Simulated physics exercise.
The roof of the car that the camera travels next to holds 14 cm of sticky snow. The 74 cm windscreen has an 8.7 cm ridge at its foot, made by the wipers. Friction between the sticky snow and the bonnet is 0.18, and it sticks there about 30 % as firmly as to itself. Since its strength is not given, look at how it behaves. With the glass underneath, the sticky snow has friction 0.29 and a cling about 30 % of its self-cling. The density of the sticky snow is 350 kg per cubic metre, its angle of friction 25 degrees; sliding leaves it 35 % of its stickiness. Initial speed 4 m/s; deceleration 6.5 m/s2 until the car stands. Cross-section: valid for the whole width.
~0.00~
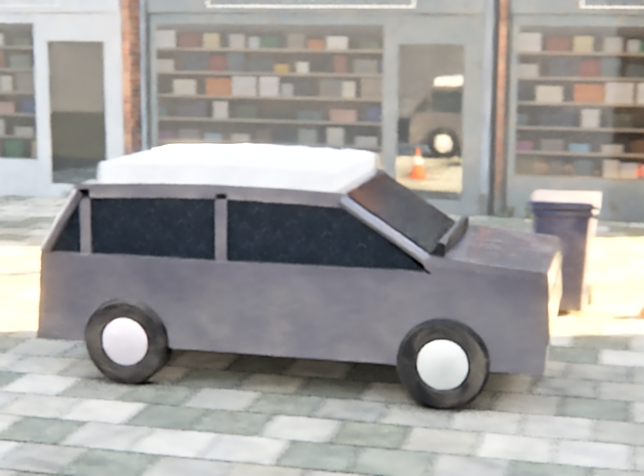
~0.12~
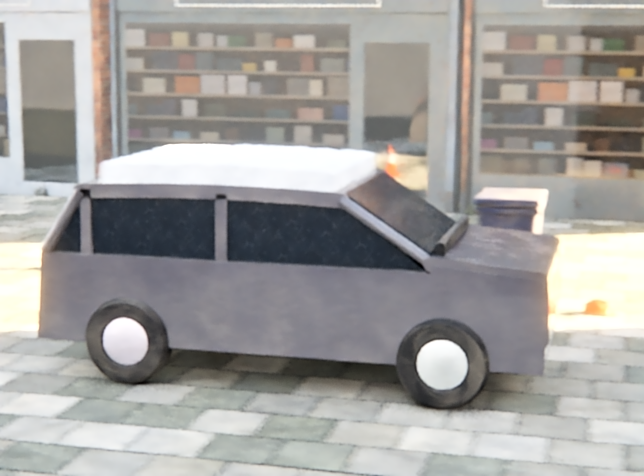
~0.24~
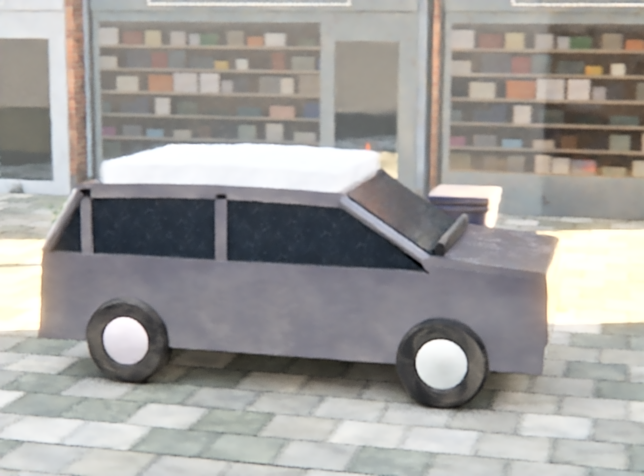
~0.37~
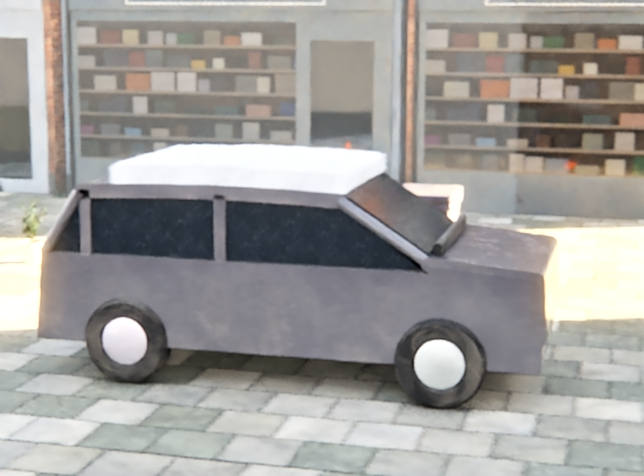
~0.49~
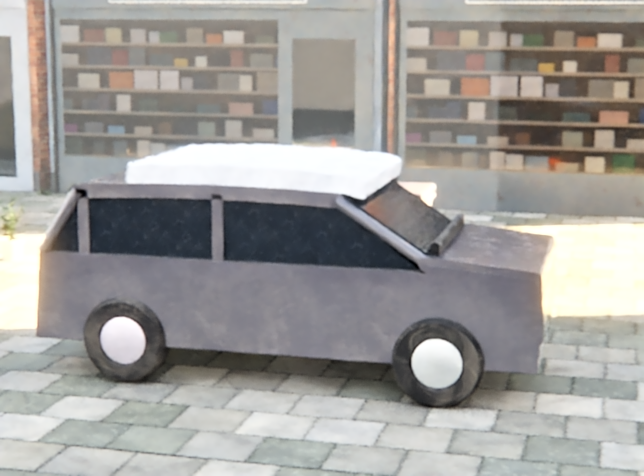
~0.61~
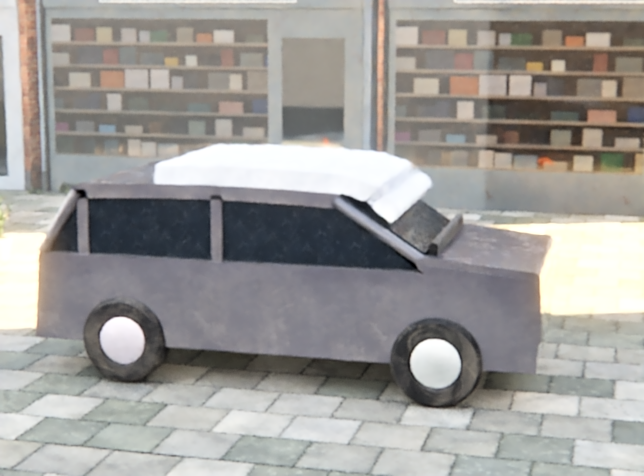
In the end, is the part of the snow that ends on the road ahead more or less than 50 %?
It comes out in excess of 50 per cent.
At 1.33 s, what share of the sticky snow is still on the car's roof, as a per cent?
Estimate: Near 0 in a hundred.
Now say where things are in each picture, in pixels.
The first picture shows front end of the sticky snow at (335, 191).
The second picture shows front end of the sticky snow at (335, 191).
The third picture shows front end of the sticky snow at (337, 174), its middle shifted 1.7 cm.
The fourth picture shows front end of the sticky snow at (346, 180), its middle shifted 8.8 cm, 2 % of it past the top of the windscreen, in one piece.
The fifth picture shows front end of the sticky snow at (365, 186), its middle shifted 23 cm, 10 % of it past the top of the windscreen, in one piece.
The sixth picture shows front end of the sticky snow at (398, 212), its middle shifted 44 cm, 22 % of it past the top of the windscreen, cracking.
By 0.94 s, 29 % of the snow is on the roof, 40 % on the glass, 30 % on the bonnet and none has gone off the nose.
By 1.33 s, none of the snow is on the roof, 21 % on the glass, 64 % on the bonnet and 15 % has gone off the nose.
By 1.72 s, none of the snow is on the roof, 8 % on the glass, 44 % on the bonnet and 48 % has gone off the nose.
By 2.12 s, none of the snow is on the roof, 8 % on the glass, 18 % on the bonnet and 74 % has gone off the nose.
By 2.70 s, at the end, none of the snow is on the roof, 8 % on the glass, 10 % on the bonnet and 82 % has gone off the nose.
